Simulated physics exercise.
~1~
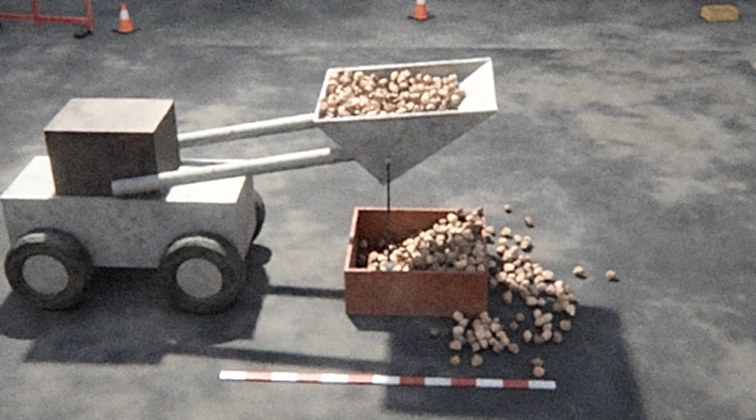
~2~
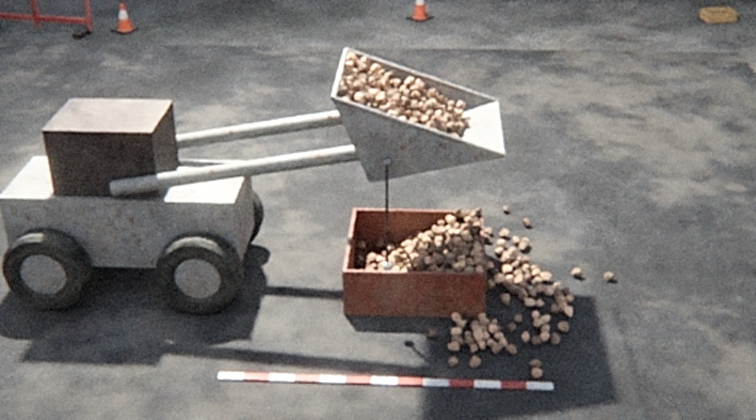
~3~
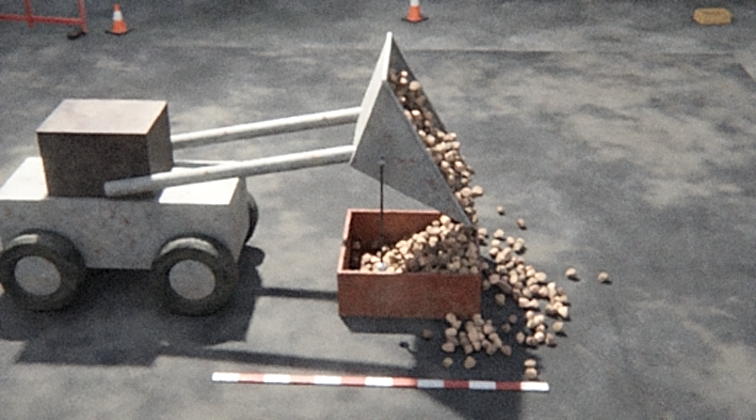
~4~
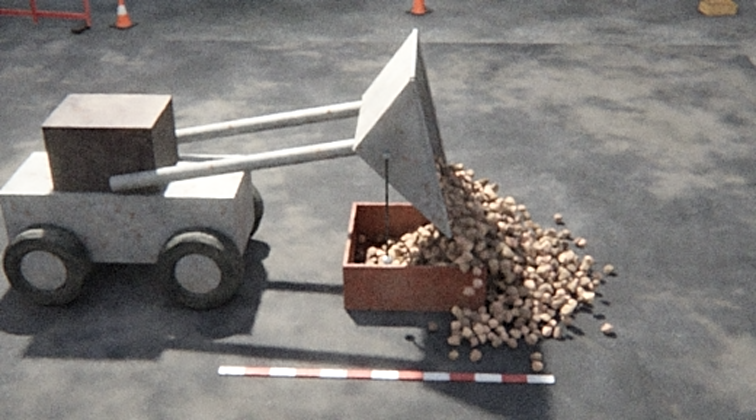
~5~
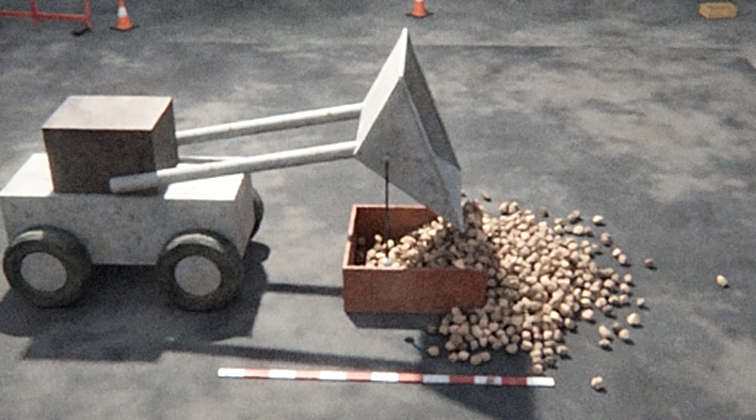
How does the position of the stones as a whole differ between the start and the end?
At the start the stones are split between the raised bucket, the bin and a small spill beside it. By the end they lie, as a whole, lower and further right, in the bin and in a broad heap on the ground to its right.
